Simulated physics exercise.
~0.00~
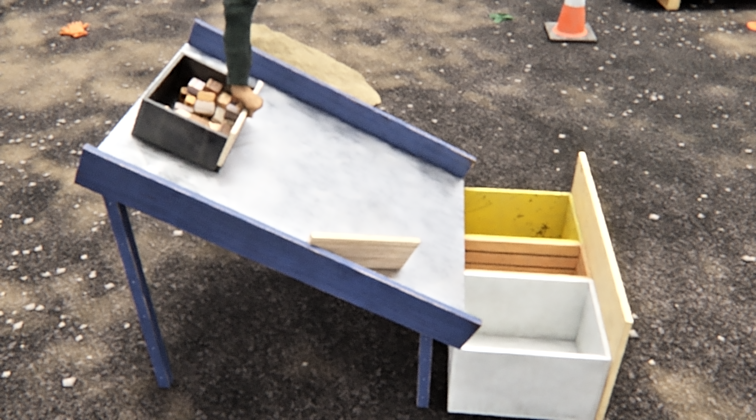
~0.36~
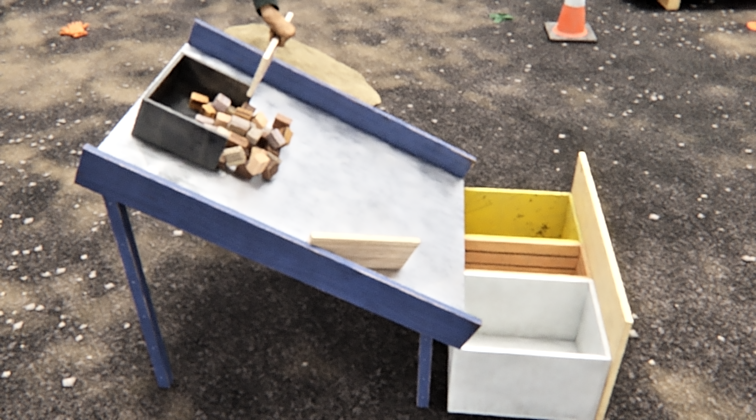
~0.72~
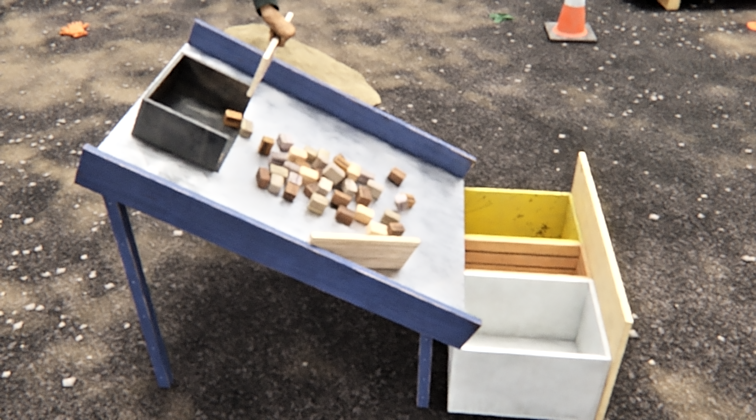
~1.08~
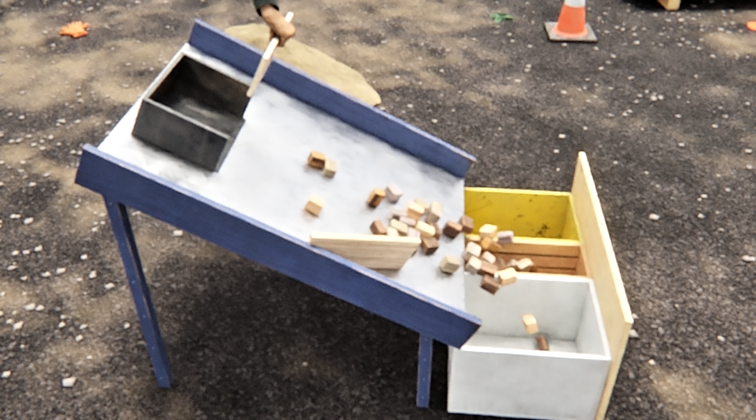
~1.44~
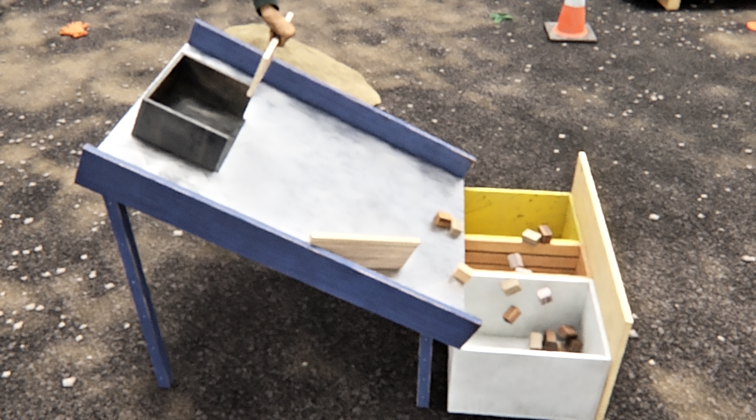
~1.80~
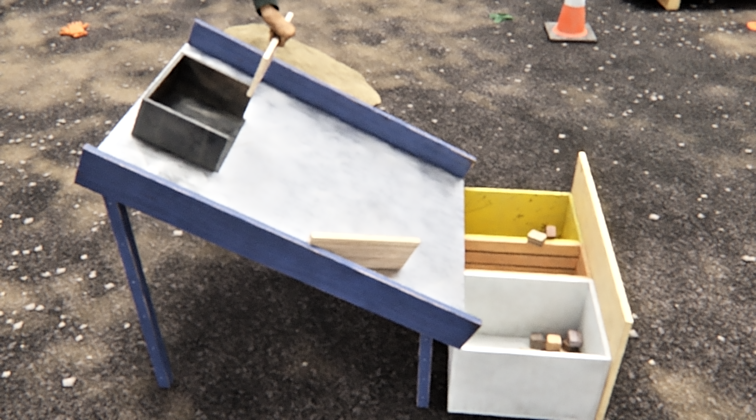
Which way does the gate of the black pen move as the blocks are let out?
The gate moves up, lifted by the hand and held above the slope.
